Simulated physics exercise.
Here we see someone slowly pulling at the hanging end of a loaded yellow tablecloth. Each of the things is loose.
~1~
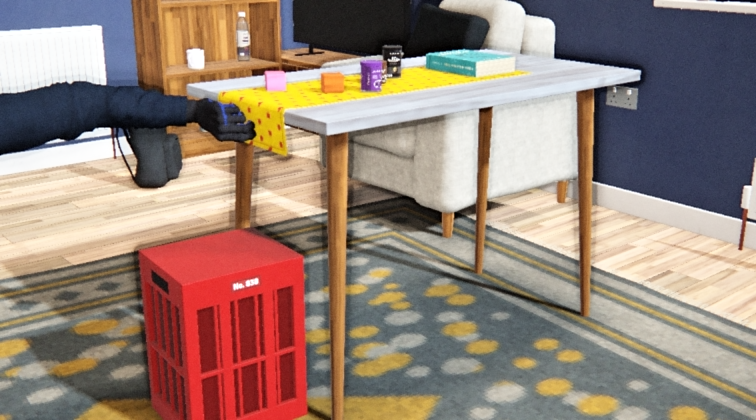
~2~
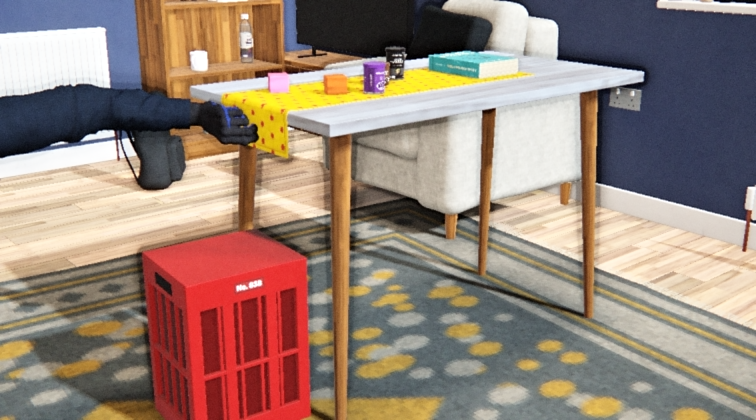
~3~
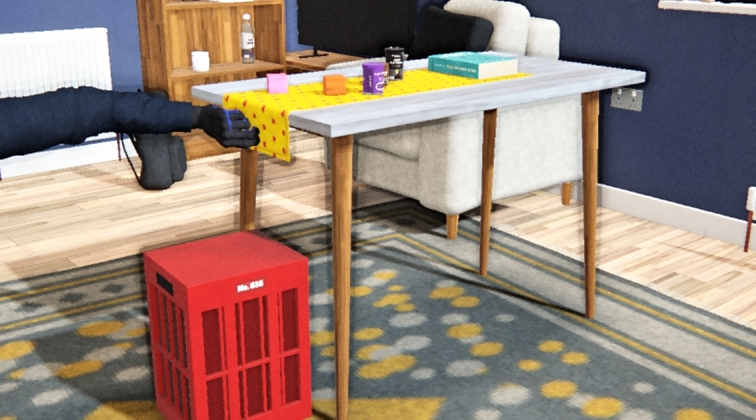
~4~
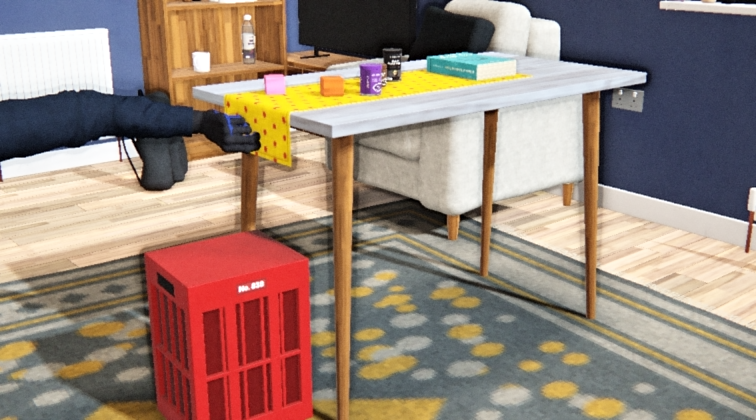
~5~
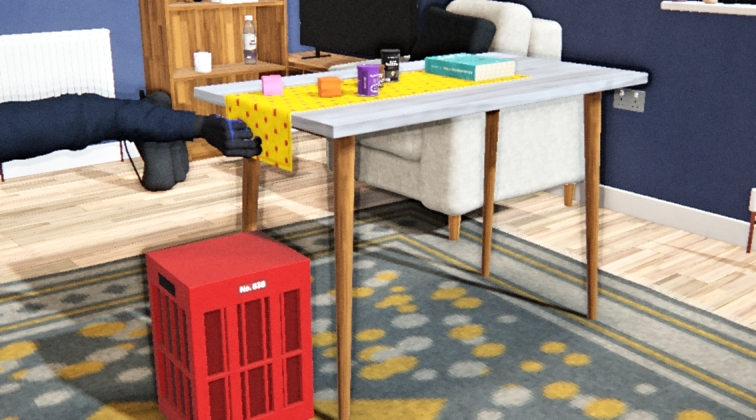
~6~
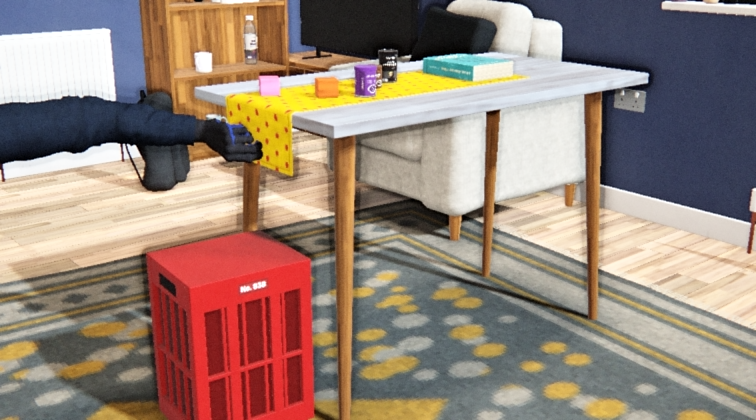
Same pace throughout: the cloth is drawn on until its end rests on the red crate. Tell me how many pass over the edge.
A pair of things drop off.
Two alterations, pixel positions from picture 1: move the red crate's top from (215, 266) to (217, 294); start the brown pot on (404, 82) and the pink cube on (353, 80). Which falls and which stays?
Brown pot: Safe; pink cube: Safe.
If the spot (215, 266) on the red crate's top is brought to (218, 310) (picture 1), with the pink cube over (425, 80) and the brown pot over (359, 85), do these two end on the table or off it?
The pink cube stays put, the brown pot is lost.
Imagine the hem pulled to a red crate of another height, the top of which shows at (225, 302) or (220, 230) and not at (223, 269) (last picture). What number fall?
It comes to 3 for the first height and 1 for the second.
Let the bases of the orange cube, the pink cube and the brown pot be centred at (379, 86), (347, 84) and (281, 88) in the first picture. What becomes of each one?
Here's what happens: The orange cube remains aboard, the pink cube remains aboard, the brown pot leaves its perch.
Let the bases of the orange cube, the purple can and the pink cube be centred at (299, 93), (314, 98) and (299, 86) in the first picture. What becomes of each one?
Outcome: Orange cube falls away, purple can falls away, pink cube falls away.
Soon after, hem near (259, 207); pink cube gone.
After that, hem on the crate; pink cube and orange cube gone.
In the end, hem on the crate; pink cube and orange cube gone. It carries off two.
